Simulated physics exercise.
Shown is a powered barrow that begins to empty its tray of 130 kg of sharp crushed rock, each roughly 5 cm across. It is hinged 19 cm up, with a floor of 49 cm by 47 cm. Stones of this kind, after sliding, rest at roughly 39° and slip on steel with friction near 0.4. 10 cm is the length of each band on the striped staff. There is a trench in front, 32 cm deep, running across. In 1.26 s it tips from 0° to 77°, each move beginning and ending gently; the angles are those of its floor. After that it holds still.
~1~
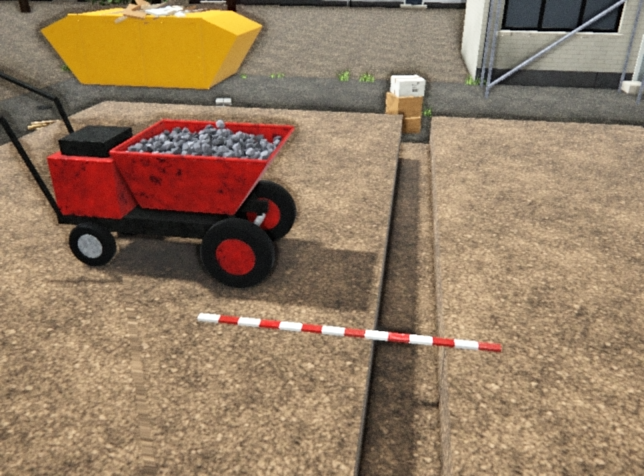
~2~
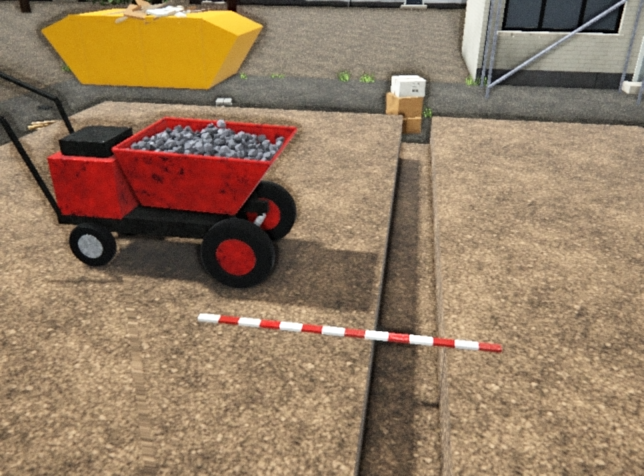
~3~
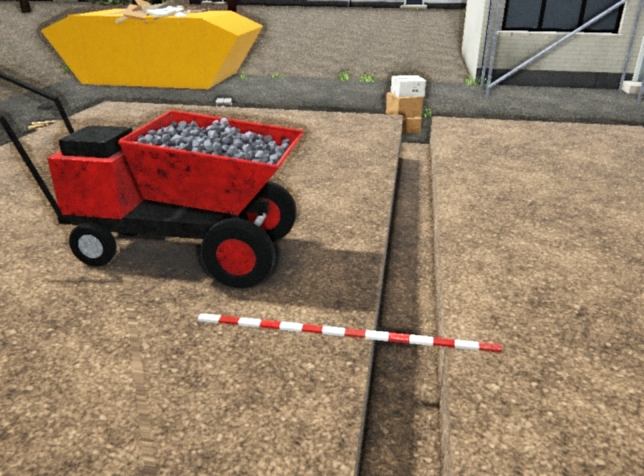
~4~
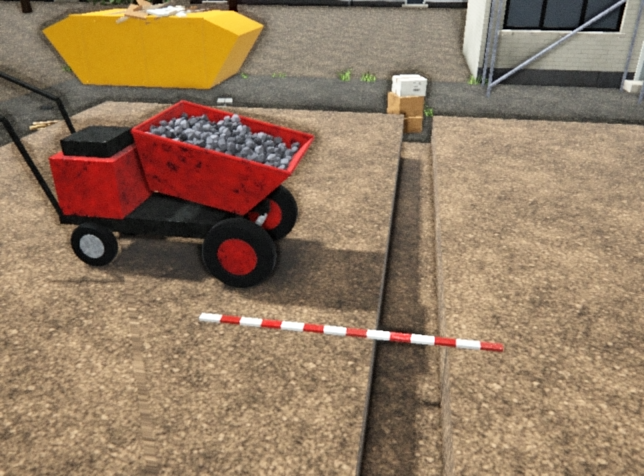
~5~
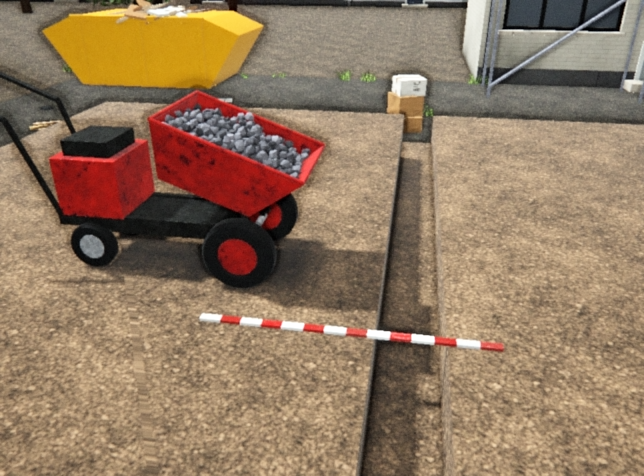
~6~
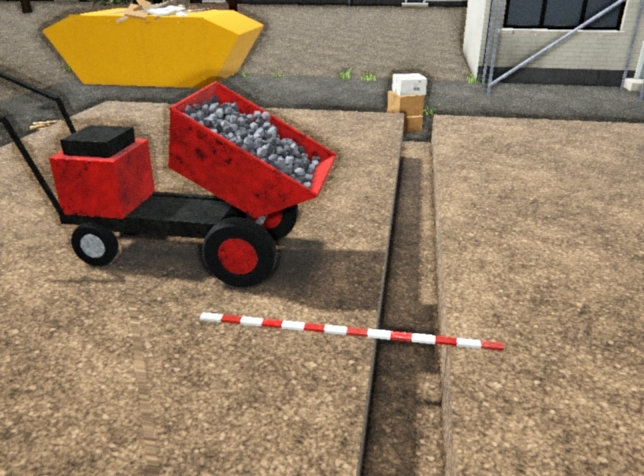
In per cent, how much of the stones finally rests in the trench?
Roughly 53 per cent of them.
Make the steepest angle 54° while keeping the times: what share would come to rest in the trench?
Roughly 5%.
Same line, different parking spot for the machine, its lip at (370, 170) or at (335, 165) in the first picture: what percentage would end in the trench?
10 % and 80 %.
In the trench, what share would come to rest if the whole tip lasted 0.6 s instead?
Expected share: Around 70%.
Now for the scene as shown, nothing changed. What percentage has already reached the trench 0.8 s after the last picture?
Some 20 per cent.
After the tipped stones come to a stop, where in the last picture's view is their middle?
About (403, 308).
Then, 0.4 s after the last picture the floor is at 65°, 99 % in the tray, 1 % short of the trench; the foremost stones are at (362, 239).
Then, 0.8 s after the last picture the floor is at 77°, 65 % in the tray, 15 % short of the trench, 20 % in the trench; the foremost stones are at (435, 319).
Then, 1.2 s after the last picture the floor is at 77°, 42 % in the tray, 19 % short of the trench, 39 % in the trench; the foremost stones are at (436, 302).
Then, 3.1 s after the last picture the floor is at 77°, 28 % in the tray, 20 % short of the trench, 53 % in the trench; the foremost stones are at (435, 315).
